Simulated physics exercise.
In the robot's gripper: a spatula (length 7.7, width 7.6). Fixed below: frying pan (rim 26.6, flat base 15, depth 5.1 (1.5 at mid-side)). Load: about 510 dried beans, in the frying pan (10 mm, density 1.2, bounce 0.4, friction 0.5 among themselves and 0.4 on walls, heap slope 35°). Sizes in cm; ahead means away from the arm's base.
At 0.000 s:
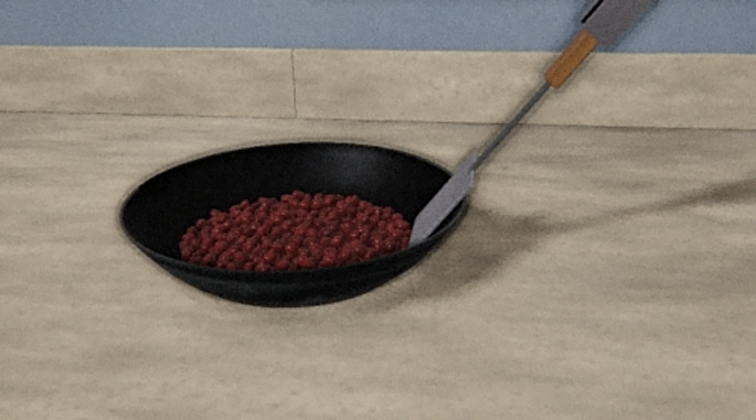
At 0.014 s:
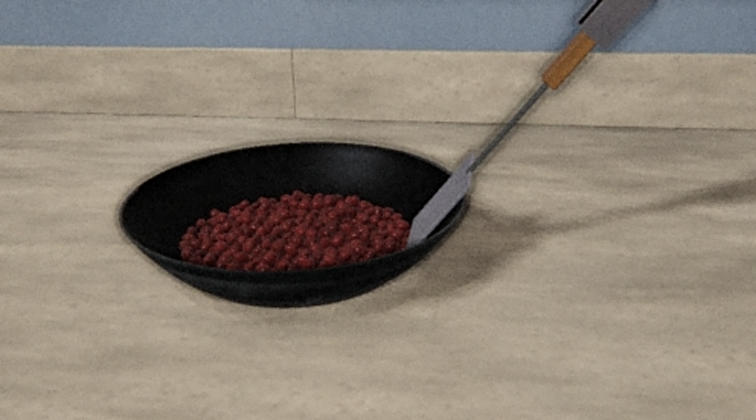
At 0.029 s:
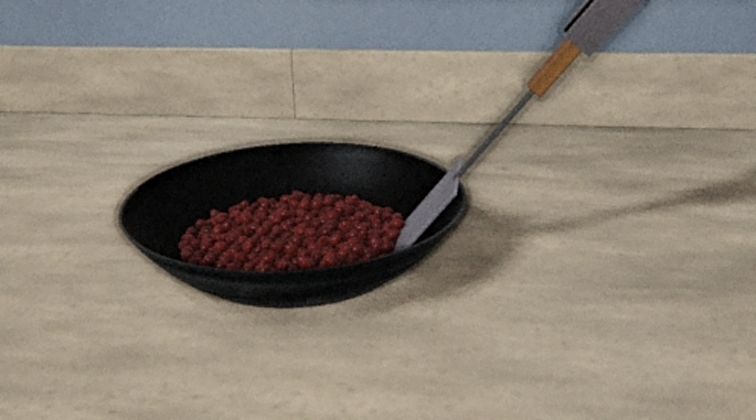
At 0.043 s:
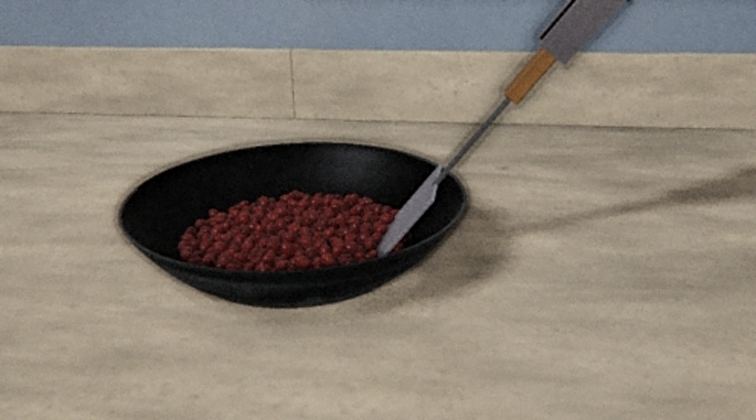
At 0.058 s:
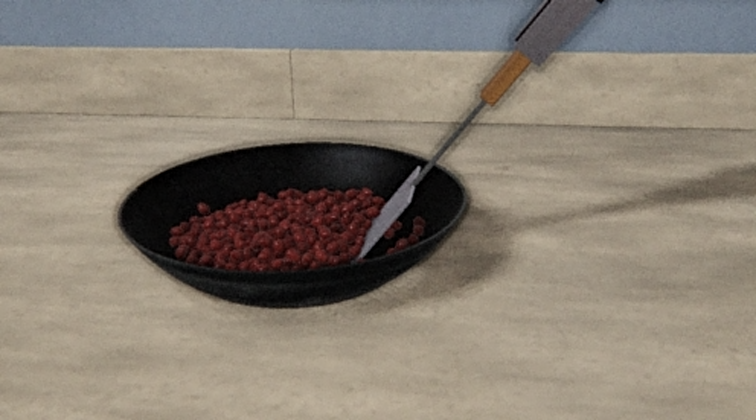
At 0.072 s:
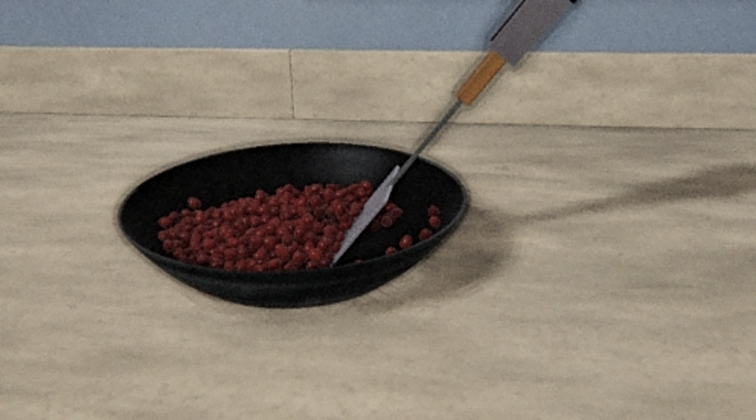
On a pale countertop against a blue wall, a spatula held by a robot's gripper moved left through a black pan of dark red beans, pushing the pile leftward and leaving a few scattered behind it.
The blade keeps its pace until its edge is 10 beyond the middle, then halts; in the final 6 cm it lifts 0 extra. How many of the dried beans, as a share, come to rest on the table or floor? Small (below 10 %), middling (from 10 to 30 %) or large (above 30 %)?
A large share, above 30 %, ends on the table or floor.
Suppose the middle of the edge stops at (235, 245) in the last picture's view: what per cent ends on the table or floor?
Some 0 per cent.
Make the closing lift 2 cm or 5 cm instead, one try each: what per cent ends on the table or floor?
Some 35 and 25 per cent.
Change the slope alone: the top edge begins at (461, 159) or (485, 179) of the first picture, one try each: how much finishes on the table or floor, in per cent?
About 45 and 40 per cent.
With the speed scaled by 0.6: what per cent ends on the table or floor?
Some 25 per cent.
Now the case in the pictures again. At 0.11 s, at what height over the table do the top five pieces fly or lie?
Roughly 9 cm.
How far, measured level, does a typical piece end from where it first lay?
Some 7 cm.
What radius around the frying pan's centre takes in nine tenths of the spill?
Some 40 cm.
After 0.11 s, sloping 52°, highest piece 11 above the table; 512 in the frying pan, 1 on the blade or in flight.
After 0.14 s, sloping 52°, highest piece 14 above the table; 510 in the frying pan, 3 on the blade or in flight.
After 0.36 s, sloping 52°, highest piece 13 above the table; 306 in the frying pan, 64 on the table or floor, 143 on the blade or in flight.
After 1.41 s, sloping 52°, highest piece 3 above the table; 306 in the frying pan, 207 on the table or floor.
In the end, 306 in the frying pan, 207 on the table or floor. That is 40 % on the table or floor.
